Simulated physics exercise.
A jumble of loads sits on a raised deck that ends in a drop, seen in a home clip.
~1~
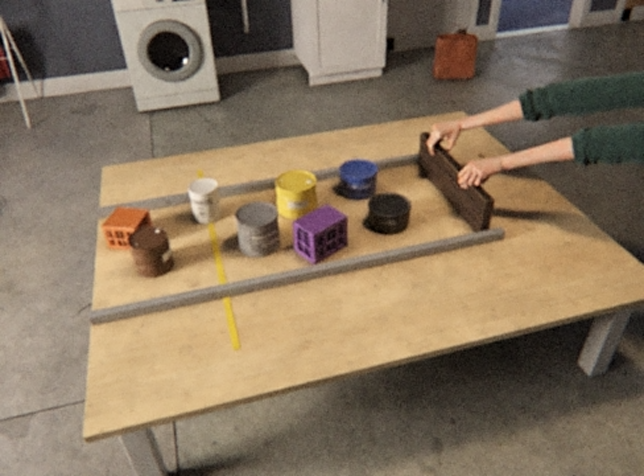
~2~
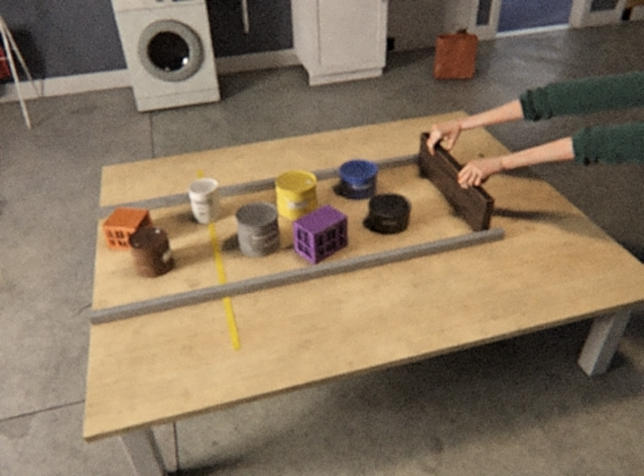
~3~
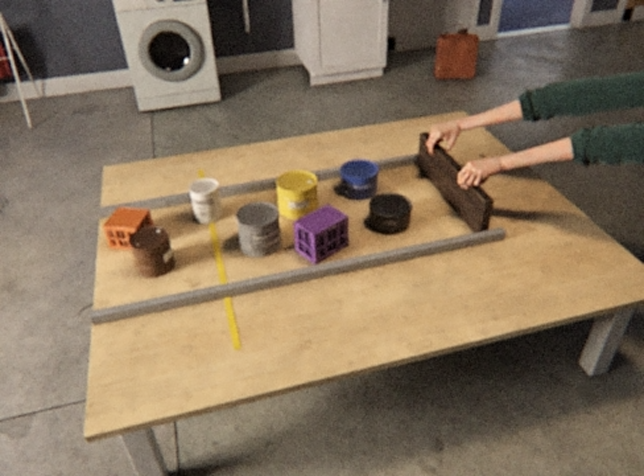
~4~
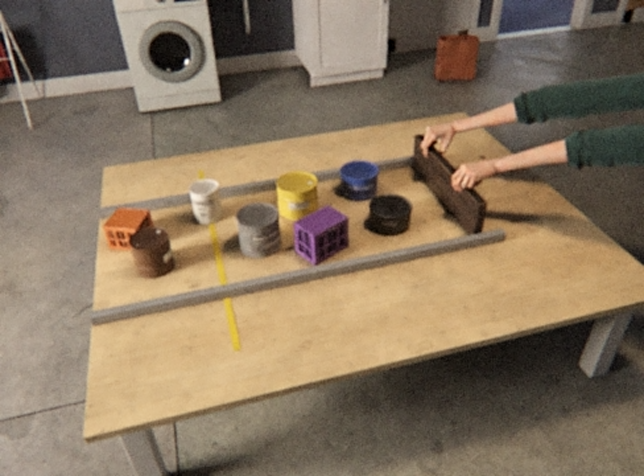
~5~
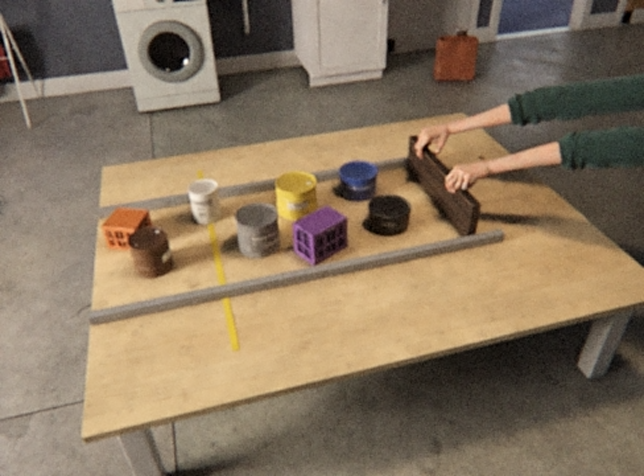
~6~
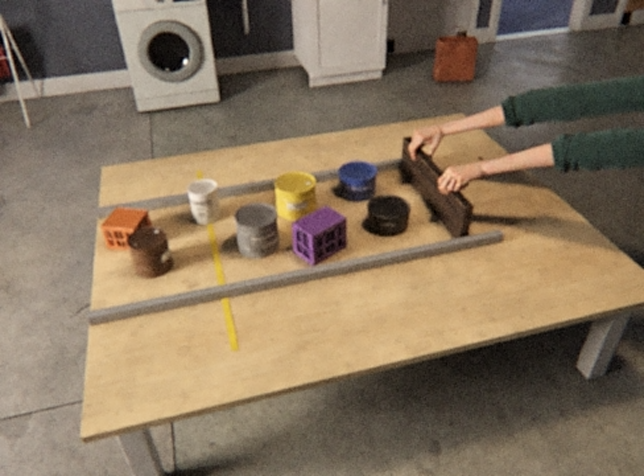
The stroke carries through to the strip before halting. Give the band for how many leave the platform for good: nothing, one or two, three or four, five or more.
Band: Nothing.
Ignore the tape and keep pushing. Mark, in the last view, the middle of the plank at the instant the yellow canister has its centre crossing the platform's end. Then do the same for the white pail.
The yellow canister puts it at (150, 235), the white pail at (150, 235).
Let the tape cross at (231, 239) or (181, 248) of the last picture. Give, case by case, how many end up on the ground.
The first gives 0 and the second gives 2.
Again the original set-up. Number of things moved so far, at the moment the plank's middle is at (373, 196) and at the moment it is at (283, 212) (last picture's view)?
The count is 2 at the first point and 6 at the second.
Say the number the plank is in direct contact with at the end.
The figure is 3.
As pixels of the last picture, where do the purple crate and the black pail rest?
Final pixels, roughly: (202, 265) for the first, (191, 244) for the other.
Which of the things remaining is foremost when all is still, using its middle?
It is the brown canister.
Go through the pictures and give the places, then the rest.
Orange crate (129, 229); brown canister (151, 252); white pail (206, 202); plank (452, 180); tape (214, 241), in the first picture.
Brown canister (152, 252); purple crate (321, 234), in the second picture.
White pail (207, 201); black pail (390, 213), in the third picture.
Orange crate (130, 229); plank (446, 183), in the fourth picture.
Brown canister (151, 252); grey pail (258, 231), in the fifth picture.
Orange crate (128, 229); brown canister (150, 252); white pail (205, 202); plank (433, 185); tape (213, 242), in the sixth picture.
Early on, none off yet; orange crate at rest near (128, 229); brown canister at rest near (150, 252); white pail at rest near (205, 202).
A while later, none off yet; orange crate at rest near (128, 229); brown canister at rest near (150, 252); white pail travelled a little near (198, 202).
Finally, the number that fall off is zero.
